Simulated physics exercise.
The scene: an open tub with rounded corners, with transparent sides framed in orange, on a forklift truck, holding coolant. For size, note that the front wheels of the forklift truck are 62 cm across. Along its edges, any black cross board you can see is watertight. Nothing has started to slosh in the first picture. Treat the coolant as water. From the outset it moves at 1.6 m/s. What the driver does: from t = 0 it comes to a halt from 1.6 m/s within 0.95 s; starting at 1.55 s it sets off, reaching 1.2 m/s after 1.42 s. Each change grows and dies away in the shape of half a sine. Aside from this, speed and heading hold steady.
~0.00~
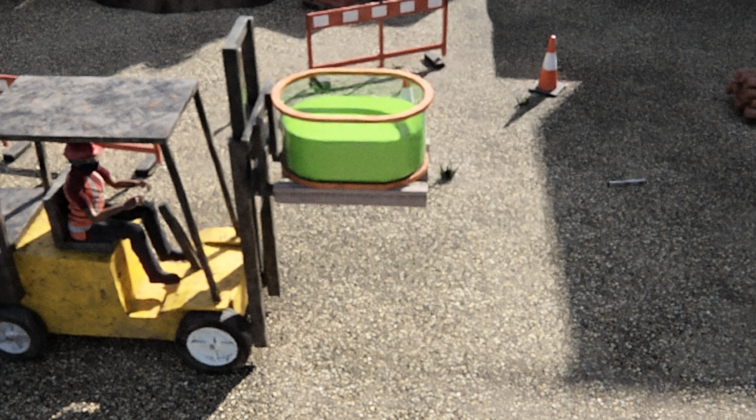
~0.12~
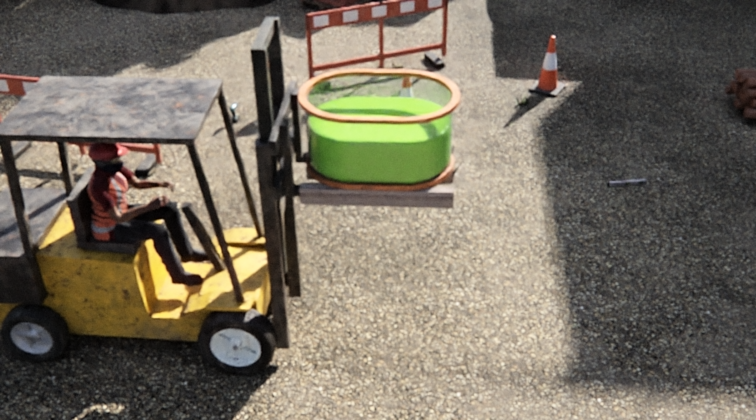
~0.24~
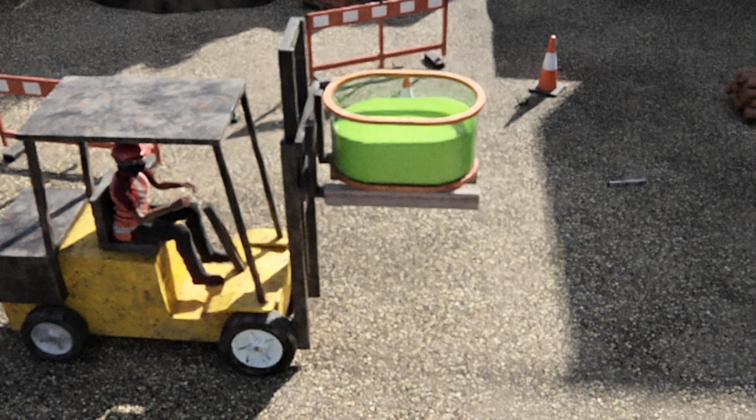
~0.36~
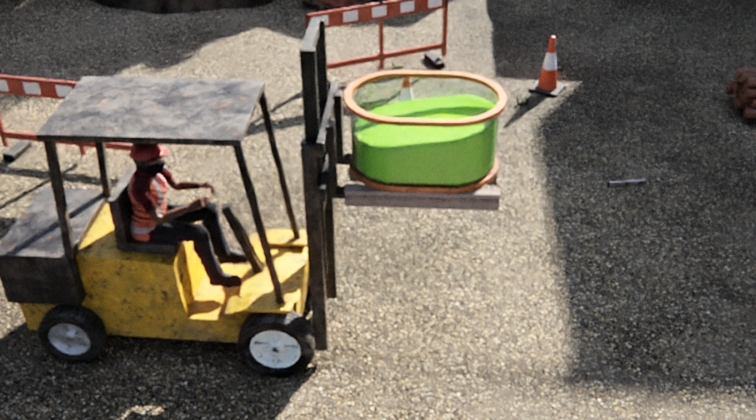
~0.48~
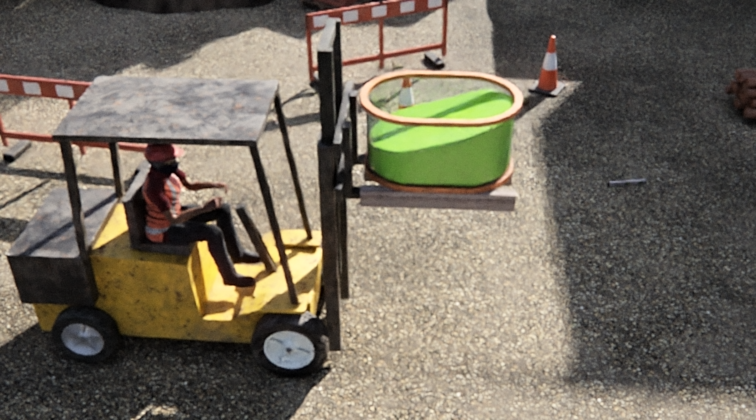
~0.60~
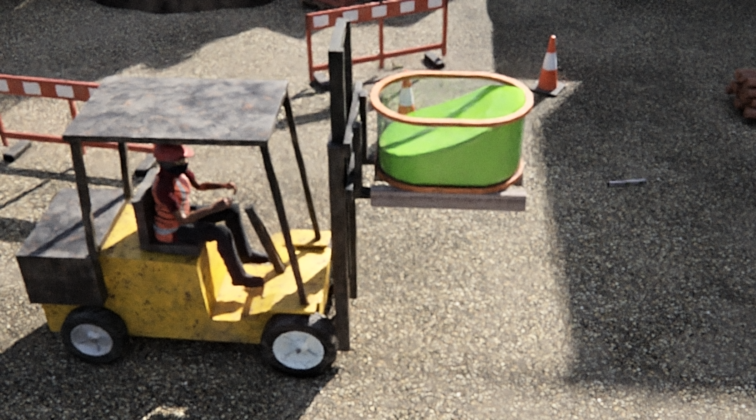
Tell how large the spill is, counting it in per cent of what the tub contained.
It loses close to 1 per cent.
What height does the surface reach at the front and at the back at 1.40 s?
At the front 22 cm, at the back 56 cm.
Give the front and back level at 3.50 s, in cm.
Roughly 40 cm in front and 24 cm behind.
By 1.40 s it stands 57 cm high behind and 23 cm in front; all of it is still inside.
By 2.40 s it stands 48 cm high behind and 23 cm in front; all of it is still inside.
By 3.50 s it stands 24 cm high behind and 40 cm in front; 1 per cent has gone over the front and the back.
By 5.95 s 1 per cent has gone over the front and the back, 2 of 216 litres.
